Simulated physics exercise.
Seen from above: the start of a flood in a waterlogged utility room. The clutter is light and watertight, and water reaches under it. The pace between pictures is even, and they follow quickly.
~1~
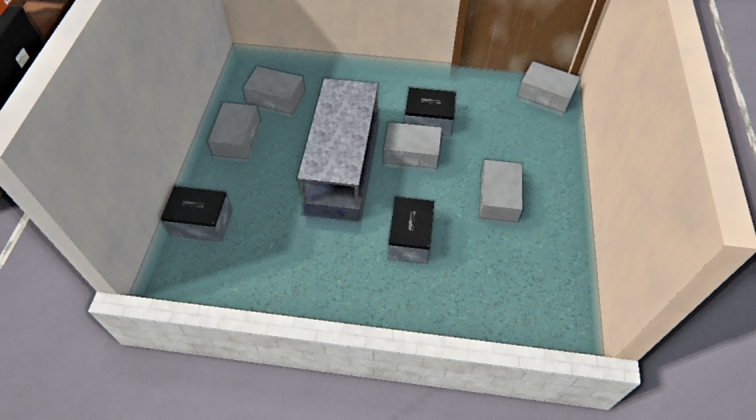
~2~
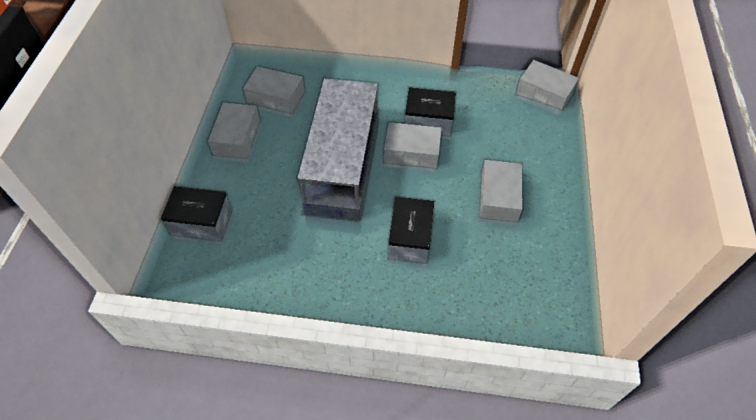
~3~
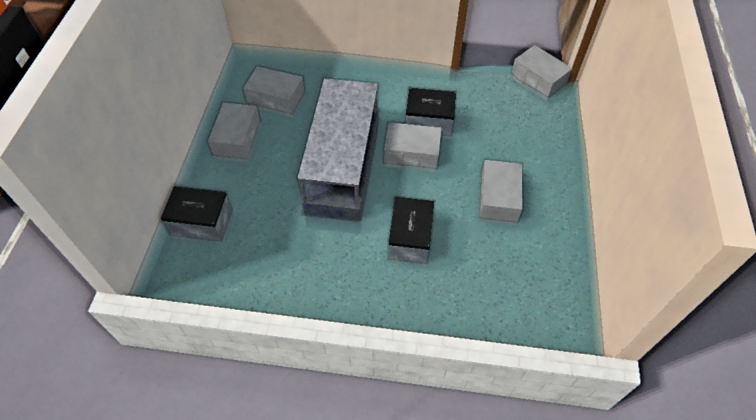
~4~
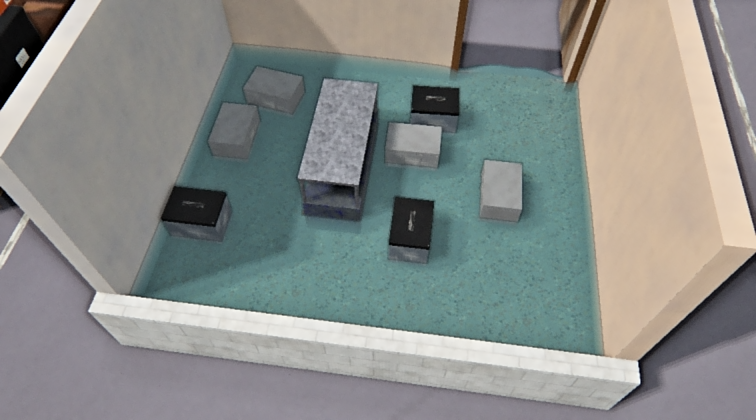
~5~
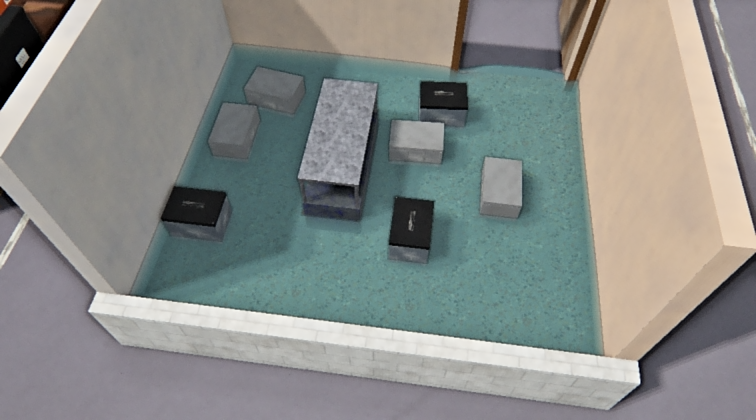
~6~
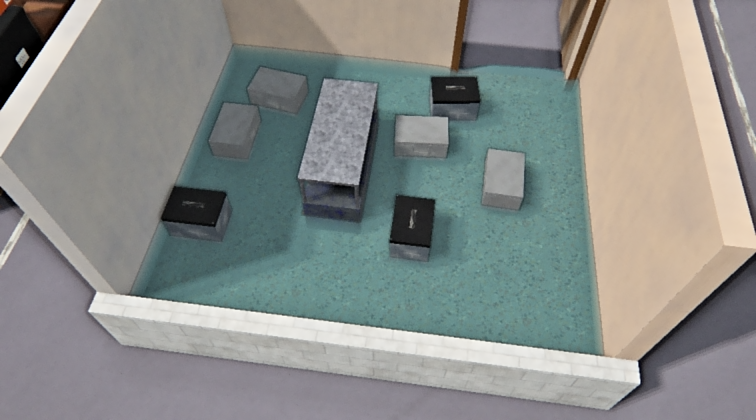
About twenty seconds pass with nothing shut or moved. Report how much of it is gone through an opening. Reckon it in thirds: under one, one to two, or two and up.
What's gone ends up two thirds or over of the lot.
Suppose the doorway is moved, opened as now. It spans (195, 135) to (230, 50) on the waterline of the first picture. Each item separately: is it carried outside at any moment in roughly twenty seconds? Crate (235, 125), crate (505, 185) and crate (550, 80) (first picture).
Looking at them in turn, number one is flushed away, number two is held back, and number three is held back.
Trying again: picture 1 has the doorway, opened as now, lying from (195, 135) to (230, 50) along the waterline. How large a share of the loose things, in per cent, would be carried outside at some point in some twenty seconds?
80 %.
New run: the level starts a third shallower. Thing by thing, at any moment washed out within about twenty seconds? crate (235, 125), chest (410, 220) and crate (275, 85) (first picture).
Log - object 1: Still there; object 2: Lost; object 3: Lost.
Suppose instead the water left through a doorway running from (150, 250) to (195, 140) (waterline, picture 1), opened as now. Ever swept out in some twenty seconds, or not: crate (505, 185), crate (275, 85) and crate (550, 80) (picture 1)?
Okay, one after another: Never departs, then departs, then never departs.
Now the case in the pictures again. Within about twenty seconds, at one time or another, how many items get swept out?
It comes out at 6.
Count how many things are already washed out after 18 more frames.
The number works out to 4.
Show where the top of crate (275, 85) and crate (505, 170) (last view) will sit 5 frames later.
I'd guess close to (313, 72) and close to (529, 116).
A moment on, 2 of 8 are out; 6 afloat.
Next, 4 of 8 are out; 3 afloat.
Later, 6 of 8 are out; 2 afloat.
In the end, 6 of 8 are out; 2 afloat.
